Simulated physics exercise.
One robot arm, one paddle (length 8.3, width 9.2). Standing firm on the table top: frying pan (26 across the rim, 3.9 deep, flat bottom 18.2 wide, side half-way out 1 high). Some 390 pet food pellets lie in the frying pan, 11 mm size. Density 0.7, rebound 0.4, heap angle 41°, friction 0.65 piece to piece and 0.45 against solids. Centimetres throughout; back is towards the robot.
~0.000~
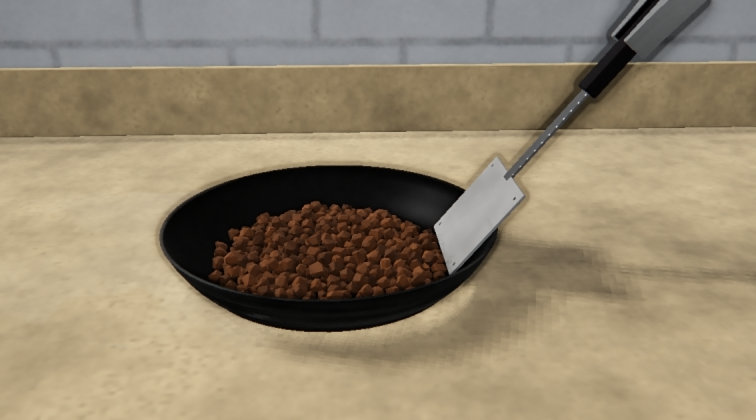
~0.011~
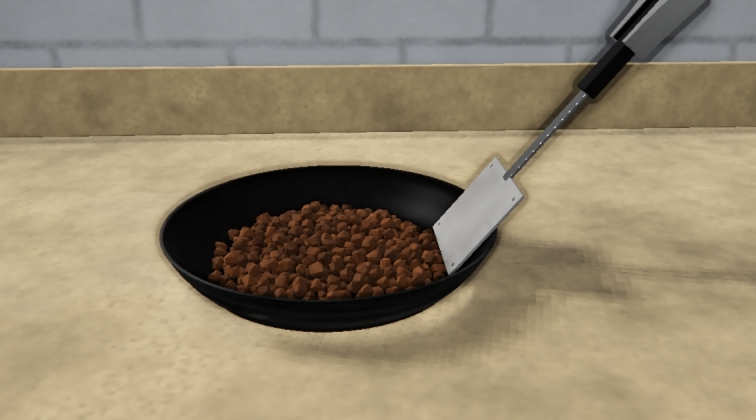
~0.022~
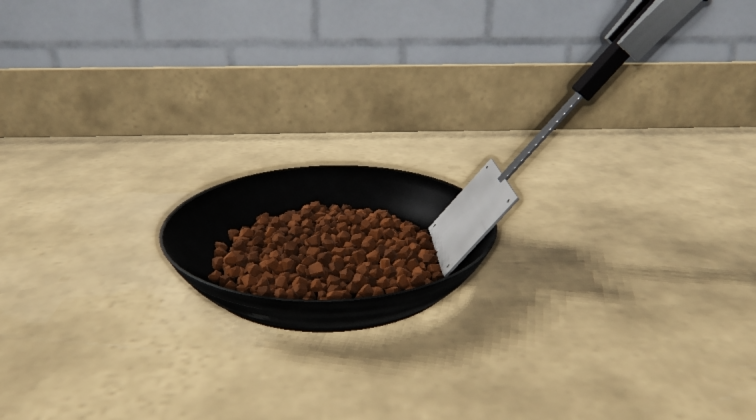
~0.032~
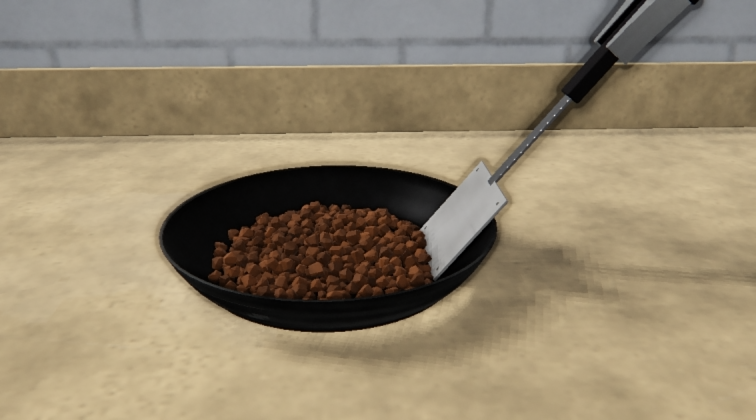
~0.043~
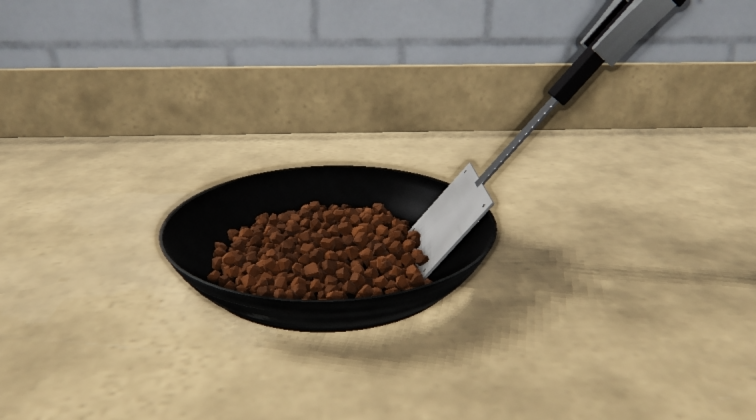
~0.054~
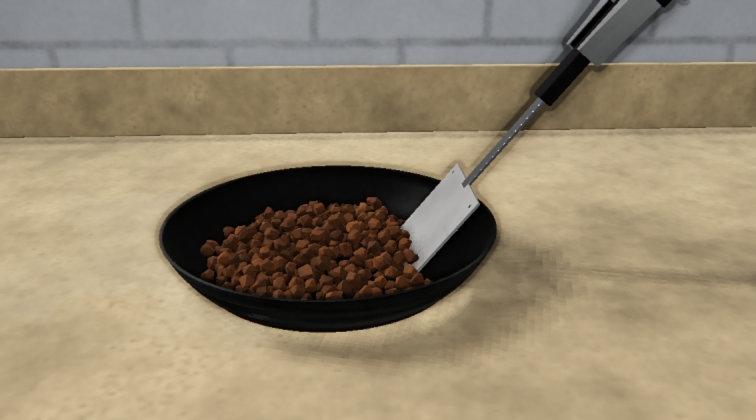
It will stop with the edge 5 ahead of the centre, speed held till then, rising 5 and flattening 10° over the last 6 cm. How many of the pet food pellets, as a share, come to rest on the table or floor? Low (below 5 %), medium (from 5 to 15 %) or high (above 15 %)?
Share on the table or floor: Medium (from 5 to 15 %).
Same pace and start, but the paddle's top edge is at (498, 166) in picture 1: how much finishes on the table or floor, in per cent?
About 5 per cent.
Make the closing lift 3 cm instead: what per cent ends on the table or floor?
Some 5 per cent.
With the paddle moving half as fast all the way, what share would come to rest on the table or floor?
Then about 0 per cent.
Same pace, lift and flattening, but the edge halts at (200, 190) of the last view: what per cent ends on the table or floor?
Some 30 per cent.
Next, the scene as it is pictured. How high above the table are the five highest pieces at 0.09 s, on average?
Roughly 6 cm.
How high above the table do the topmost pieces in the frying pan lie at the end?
About 4.5 cm.
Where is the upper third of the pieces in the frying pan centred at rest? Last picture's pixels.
At about (220, 232).
By 0.09 s, sloping 51°, highest piece 7 above the table; 388 in the frying pan.
By 0.13 s, sloping 47°, highest piece 8 above the table; 386 in the frying pan, 2 on the blade or in flight.
By 0.35 s, sloping 41°, highest piece 5 above the table; 358 in the frying pan, 30 on the table or floor.
By 1.40 s, sloping 41°, highest piece 5 above the table; 358 in the frying pan, 30 on the table or floor.
Final count, 358 in the frying pan, 30 on the table or floor. That is 8 % on the table or floor.
